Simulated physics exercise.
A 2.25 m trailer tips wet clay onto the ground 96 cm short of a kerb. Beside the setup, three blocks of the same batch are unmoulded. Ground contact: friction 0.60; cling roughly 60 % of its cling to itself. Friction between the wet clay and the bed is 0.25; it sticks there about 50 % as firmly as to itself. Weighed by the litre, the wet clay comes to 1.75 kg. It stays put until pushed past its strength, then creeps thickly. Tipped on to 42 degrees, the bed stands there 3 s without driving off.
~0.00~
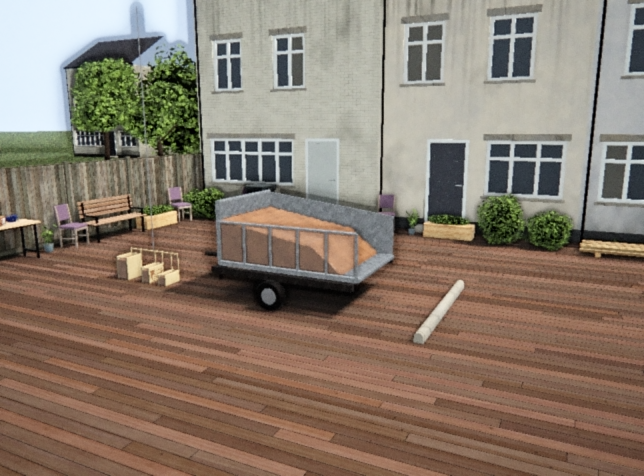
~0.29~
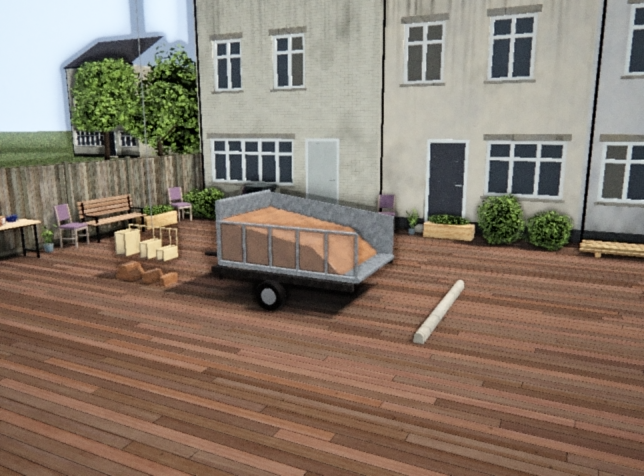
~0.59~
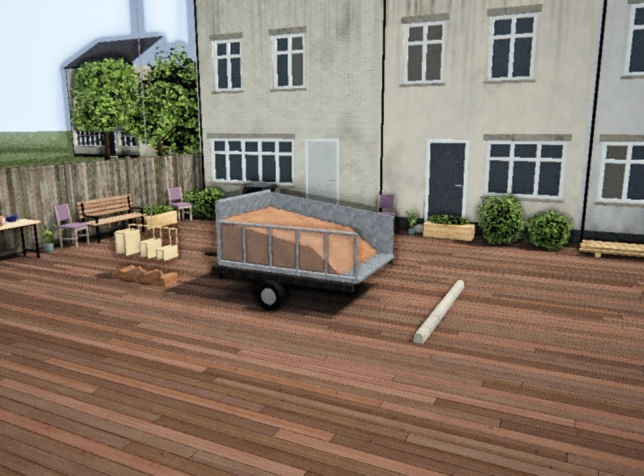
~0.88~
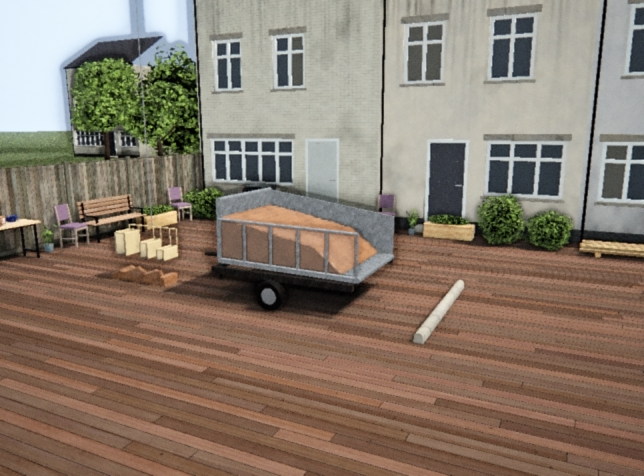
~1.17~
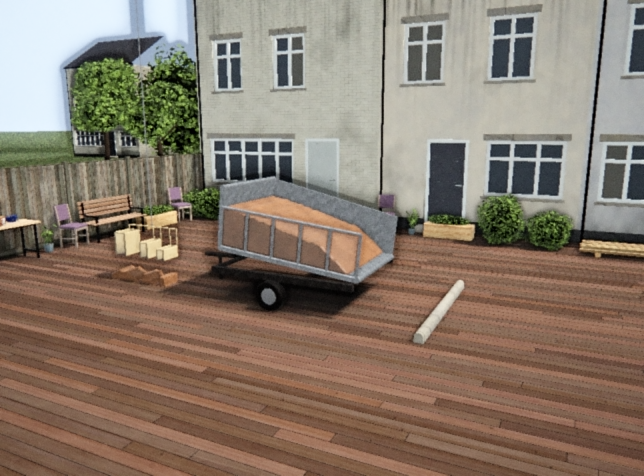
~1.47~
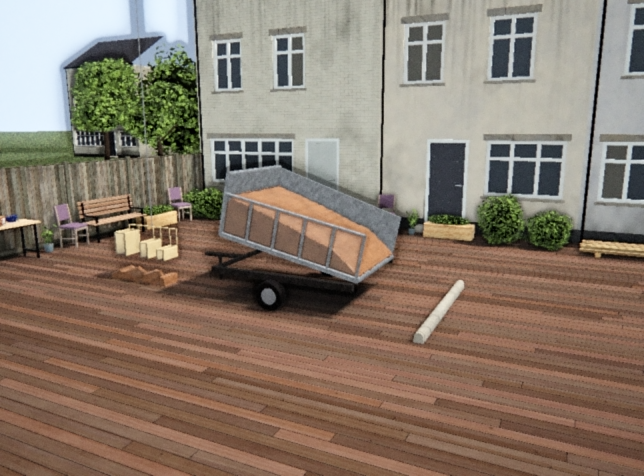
A trailer bed of wet clay tilts up at the left after pale blocks slump beside it.
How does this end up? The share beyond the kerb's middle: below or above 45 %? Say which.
The answer is above.
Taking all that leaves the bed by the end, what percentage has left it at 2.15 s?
Close to 20 percent.
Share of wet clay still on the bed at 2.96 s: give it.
That share is about 25 %.
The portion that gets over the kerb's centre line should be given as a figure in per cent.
Close to 55 in a hundred.
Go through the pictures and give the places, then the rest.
The first frame shows top of the high end at (219, 203), tilt 0 degrees; leading edge of the wet clay at (339, 275); blocks stand 36 cm, 23 cm, 15 cm (left to right).
The second frame shows top of the high end at (219, 203), tilt 0 degrees; leading edge of the wet clay at (339, 275); blocks stand 25 cm, 18 cm, 15 cm (left to right).
The third frame shows top of the high end at (219, 203), tilt 0 degrees; leading edge of the wet clay at (339, 275); blocks stand 17 cm, 16 cm, 15 cm (left to right).
The fourth frame shows top of the high end at (220, 200), tilt 1 degrees; leading edge of the wet clay at (340, 272); blocks stand 17 cm, 16 cm, 15 cm (left to right).
The fifth frame shows top of the high end at (225, 188), tilt 6 degrees; leading edge of the wet clay at (345, 271); blocks stand 17 cm, 16 cm, 15 cm (left to right).
The sixth frame shows top of the high end at (231, 175), tilt 11 degrees; leading edge of the wet clay at (356, 274); blocks stand 17 cm, 16 cm, 15 cm (left to right).
After 2.15 s, the tilt is 24 degrees, 80 % is on the bed and 0 % past the kerb's middle.
After 2.96 s, the tilt is 39 degrees, 25 % is on the bed and 24 % past the kerb's middle.
After 3.76 s, the tilt is 42 degrees, none is on the bed and 54 % past the kerb's middle.
After 4.57 s, the tilt is 42 degrees, none is on the bed and 57 % past the kerb's middle.
After 6.27 s, at the end, the tilt is 42 degrees, none is on the bed and 57 % past the kerb's middle.
